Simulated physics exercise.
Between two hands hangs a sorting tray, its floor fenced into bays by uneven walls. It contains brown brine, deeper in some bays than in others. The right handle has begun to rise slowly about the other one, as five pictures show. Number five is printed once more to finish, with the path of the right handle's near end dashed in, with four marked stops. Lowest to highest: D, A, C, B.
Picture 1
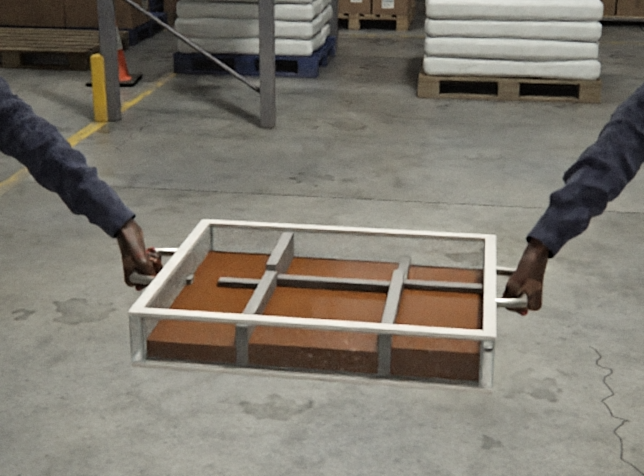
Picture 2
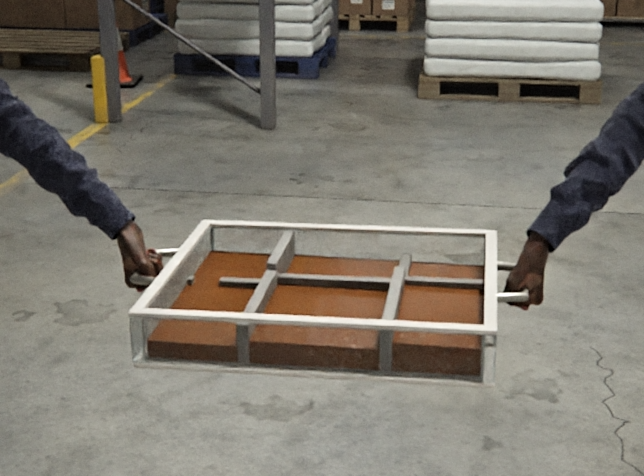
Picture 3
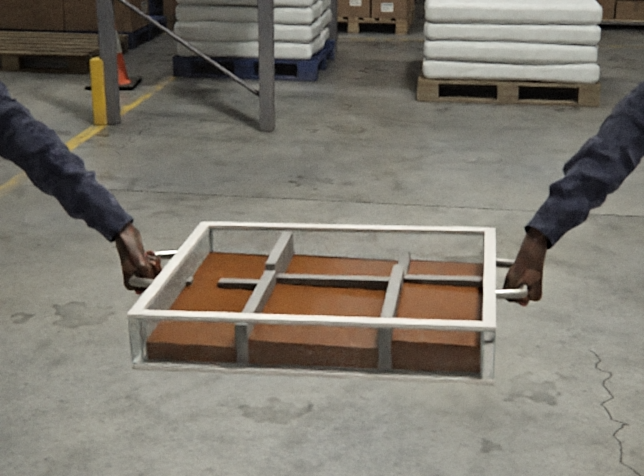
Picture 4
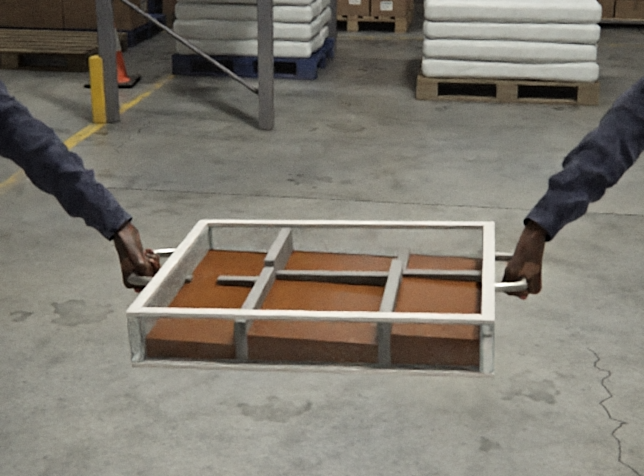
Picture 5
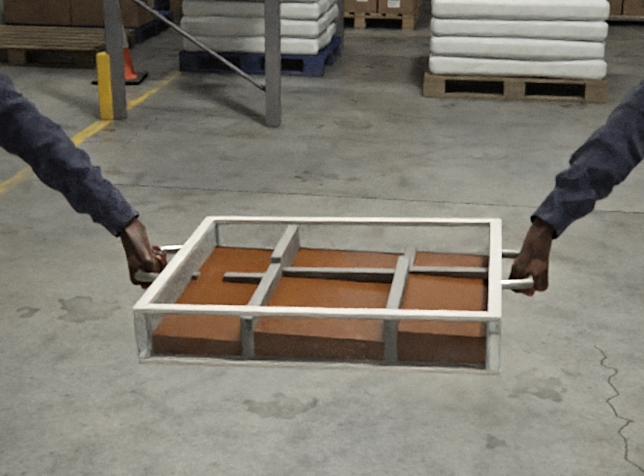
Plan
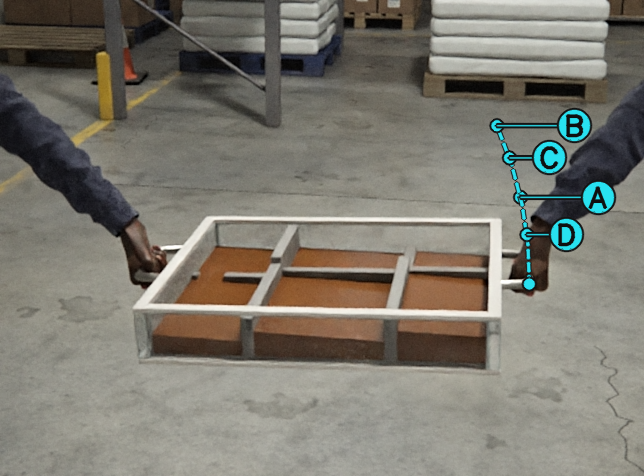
In this clip, two hands hold a white-rimmed tray of brown liquid, divided by gray walls, above a concrete warehouse floor; the right hand rises slightly, tilting the tray a little down to the left.
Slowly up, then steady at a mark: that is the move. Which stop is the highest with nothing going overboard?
Stop C just does it.
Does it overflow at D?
No, that is safe.
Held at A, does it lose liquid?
No.
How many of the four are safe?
Three.
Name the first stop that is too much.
Stop B.
In cyan, A at (520, 197); B at (496, 125); C at (509, 157); D at (526, 234).
If A is chosen, nothing spills; the front middle bay holds the most.
If B is chosen, about 5 % goes over the rim.
If C is chosen, nothing spills; the front left bay holds the most.
If D is chosen, nothing spills; the front middle bay holds the most.
